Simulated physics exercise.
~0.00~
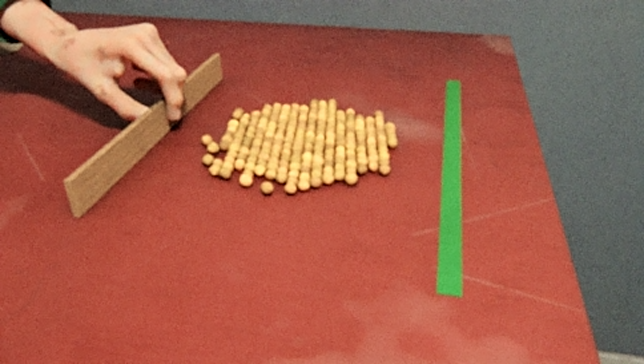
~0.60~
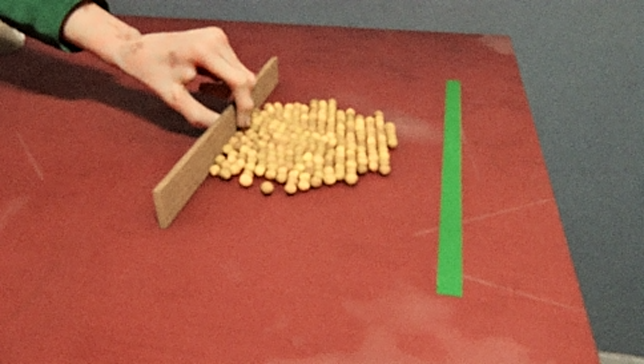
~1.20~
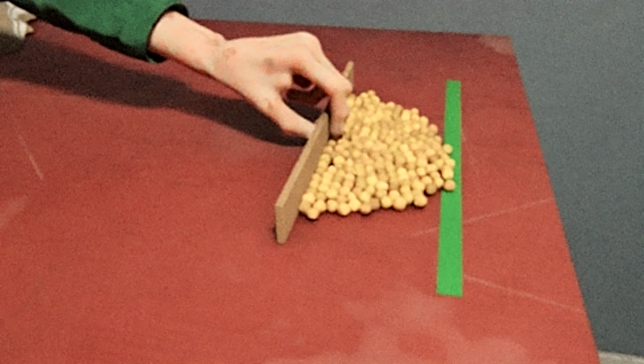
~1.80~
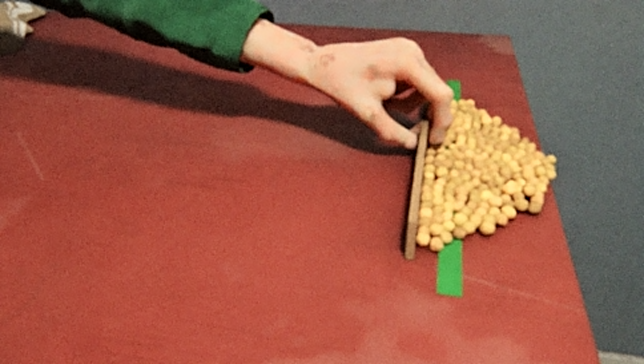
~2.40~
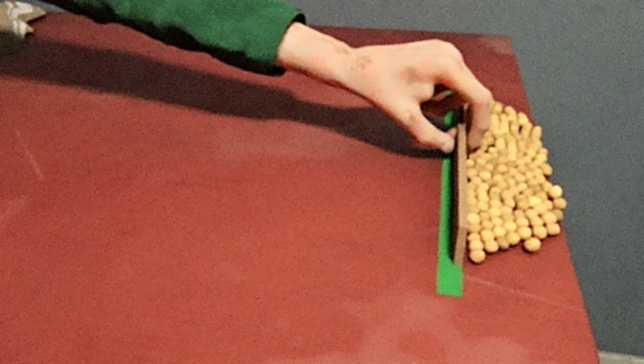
At first, a hand in a green sleeve holds a flat brown card upright on a red table, to the left of a patch of small tan pieces set close together. The hand slides the card right until it meets the near side of the patch and starts bunching the pieces up. It keeps pushing, driving the crowded heap onto and across the strip of green tape toward the table's right edge. Finally the card stops at the tape, still held upright, with most of the heap on the table and a smaller part over the edge.
